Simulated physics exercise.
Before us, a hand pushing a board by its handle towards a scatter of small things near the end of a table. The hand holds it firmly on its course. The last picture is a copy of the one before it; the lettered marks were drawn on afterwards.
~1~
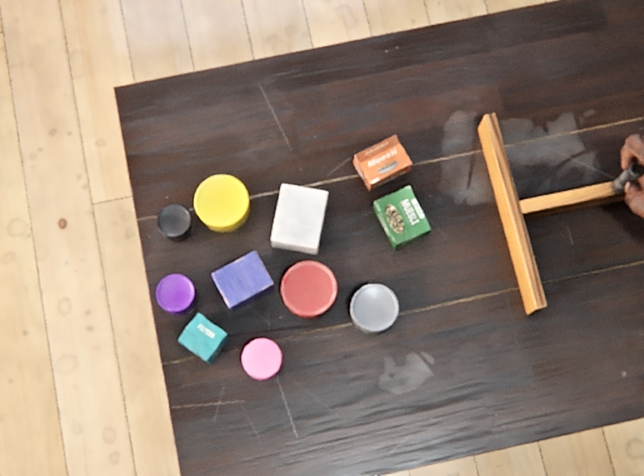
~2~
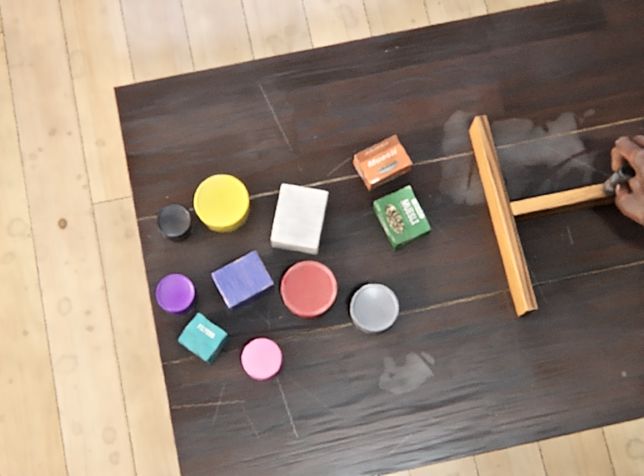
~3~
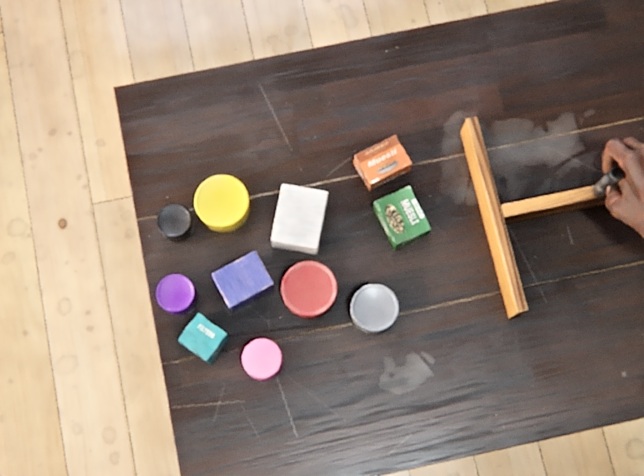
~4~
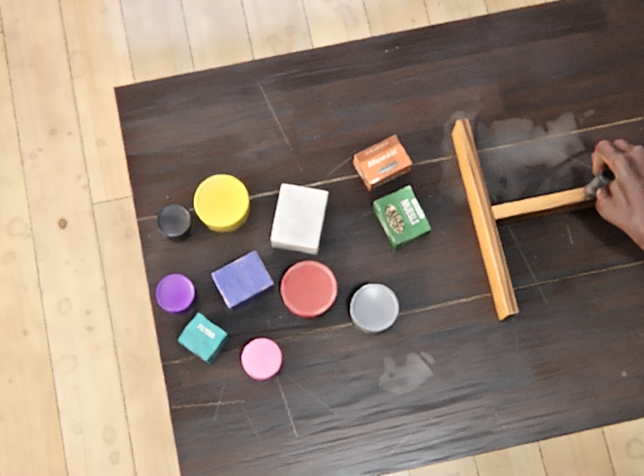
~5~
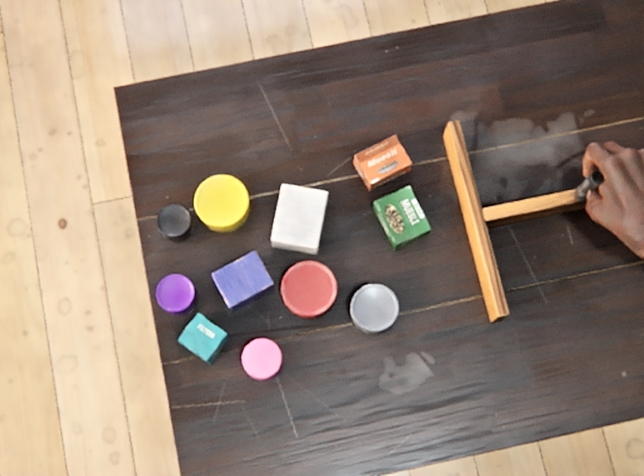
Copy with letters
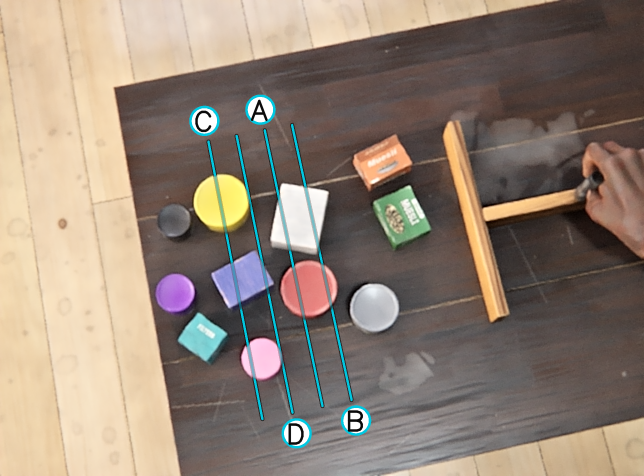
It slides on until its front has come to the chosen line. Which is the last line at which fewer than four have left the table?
C.
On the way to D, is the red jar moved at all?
Yes.
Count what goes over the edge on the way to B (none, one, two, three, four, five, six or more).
By then, none.
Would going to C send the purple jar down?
Yes.
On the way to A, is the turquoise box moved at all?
By then, no.
On the marked copy, A at (293, 264); B at (321, 258); C at (234, 276); D at (264, 270).
Taking C. A third of the way, board (391, 234); orange packet (341, 164); green packet (359, 225).
Two thirds of the way, board (305, 252); black jar (155, 231); yellow jar (183, 197).
When it is over, board (237, 266); purple jar over the edge; black jar over the edge; two fallen.
As for the rest, A is within the limit but short; B is within the limit but short; D is within the limit but short.
